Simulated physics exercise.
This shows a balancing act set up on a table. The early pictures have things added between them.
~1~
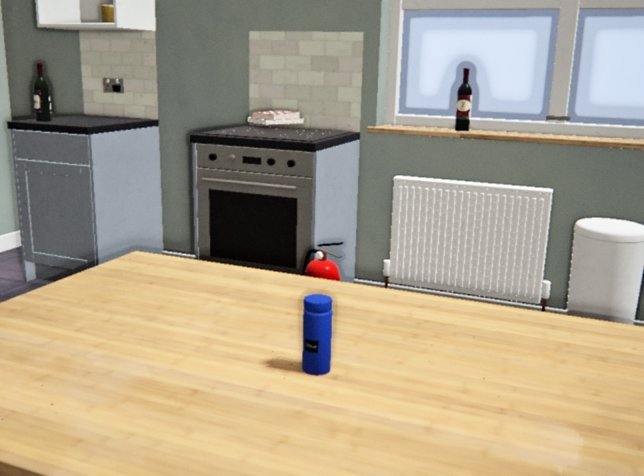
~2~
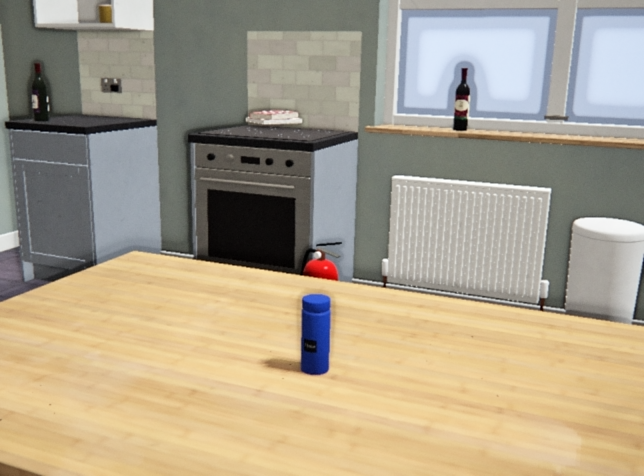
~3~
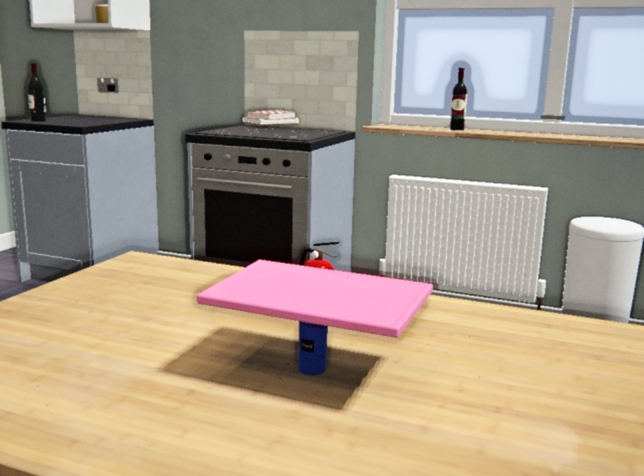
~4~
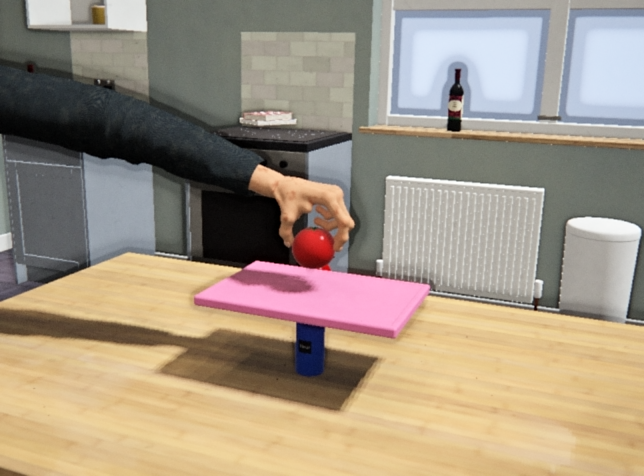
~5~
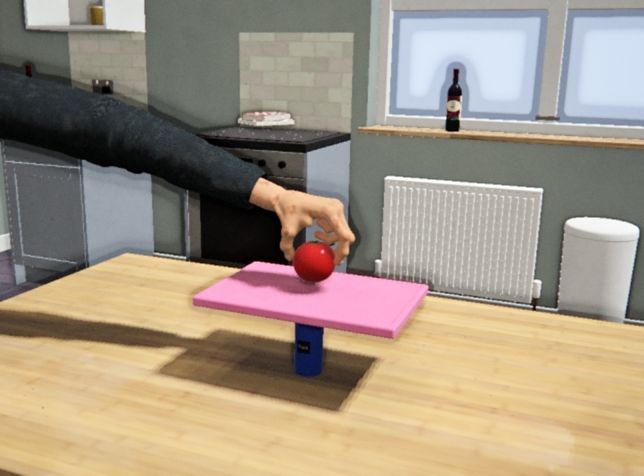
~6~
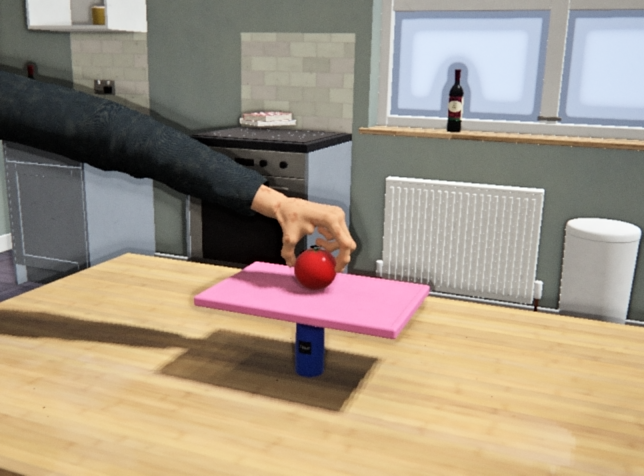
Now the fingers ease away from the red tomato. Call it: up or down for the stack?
Up - it stays standing.
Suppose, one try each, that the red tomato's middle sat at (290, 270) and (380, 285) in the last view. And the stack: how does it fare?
First case: It remains standing; second case: It collapses.
Then, 0.20 s later than the last frame, all is still.
Then, 0.50 s later than the last frame, red tomato resting near (316, 269).
When it is over, all 3 as before. End places, in pixels of the last picture, red tomato near (316, 269). The stack holds.
